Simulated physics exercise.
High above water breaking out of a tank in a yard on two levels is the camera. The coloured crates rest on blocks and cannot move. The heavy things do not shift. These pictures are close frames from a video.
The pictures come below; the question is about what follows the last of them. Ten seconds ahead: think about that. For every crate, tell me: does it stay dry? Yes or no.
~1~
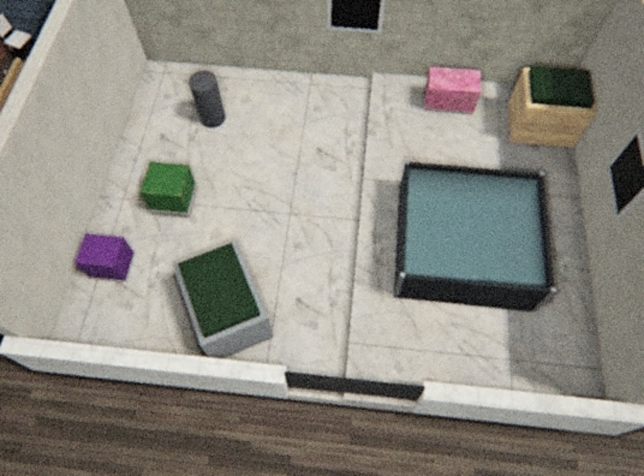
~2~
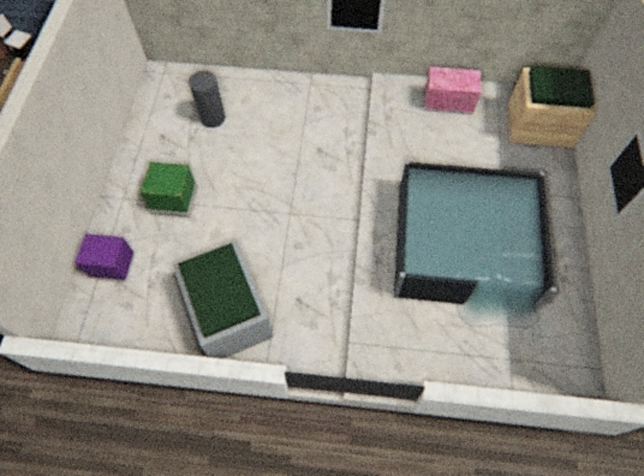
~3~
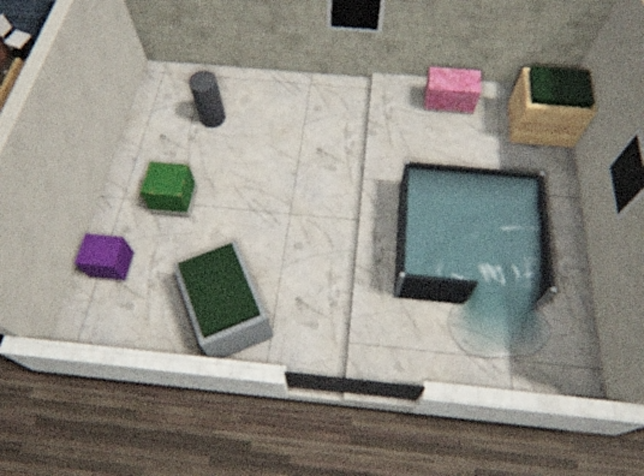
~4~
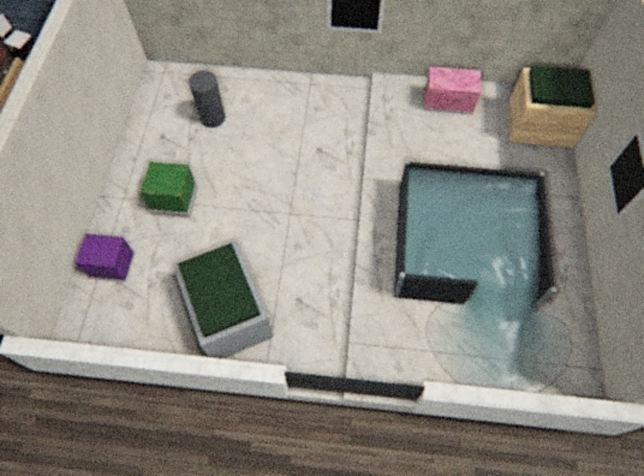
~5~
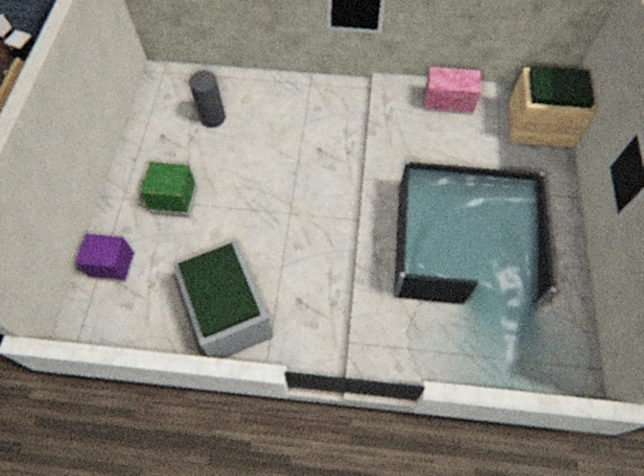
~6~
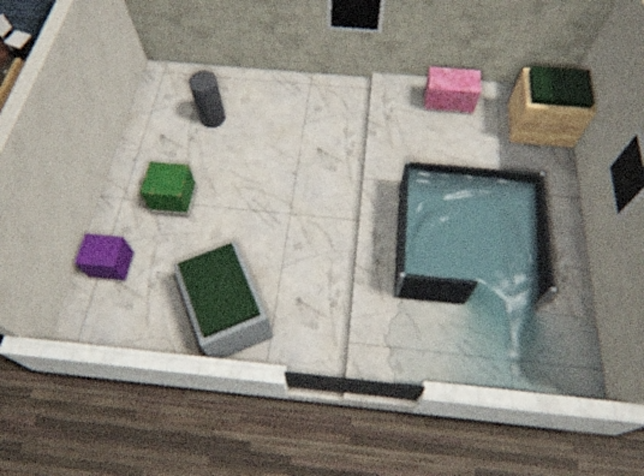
Here is how it goes: The green crate, yes, it stays dry; the purple crate, no, it gets wet; the pink crate, no, it gets wet.
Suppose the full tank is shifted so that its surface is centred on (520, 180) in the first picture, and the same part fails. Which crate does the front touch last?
One in pink.
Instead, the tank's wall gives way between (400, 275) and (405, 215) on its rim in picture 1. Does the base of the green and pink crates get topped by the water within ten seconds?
The green one is reached; the pink one is not reached.
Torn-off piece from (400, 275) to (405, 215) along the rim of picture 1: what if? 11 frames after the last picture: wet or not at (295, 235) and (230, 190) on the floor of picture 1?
Note, points in order: Soaked; soaked.
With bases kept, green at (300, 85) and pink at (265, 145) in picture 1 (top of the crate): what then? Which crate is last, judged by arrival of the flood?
I'd say it is the green crate.
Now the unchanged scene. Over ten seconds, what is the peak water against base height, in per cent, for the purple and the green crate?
I'd say 170 per cent for the first one and 60 per cent for the second.
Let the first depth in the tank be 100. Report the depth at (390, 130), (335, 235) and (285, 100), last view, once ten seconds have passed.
Estimated readings in sequence: 4, 8, 8 percent.
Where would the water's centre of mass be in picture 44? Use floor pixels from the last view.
My reading is close to (406, 246).
A moment on, water covers 10 % of the floor; the green crate not reached, the purple crate not reached, the pink crate not reached.
Next, water covers 20 % of the floor; the green crate not reached, the purple crate not reached, the pink crate not reached.
Then, water covers 45 % of the floor; the green crate water round its plinth, the purple crate water round its plinth, the pink crate water round its plinth.
Later, water covers 80 % of the floor; the green crate water round its plinth, the purple crate water round its plinth, the pink crate water round its plinth.
In the end, water covers 95 % of the floor; the green crate stayed above the water, the purple crate was topped, the pink crate was topped.
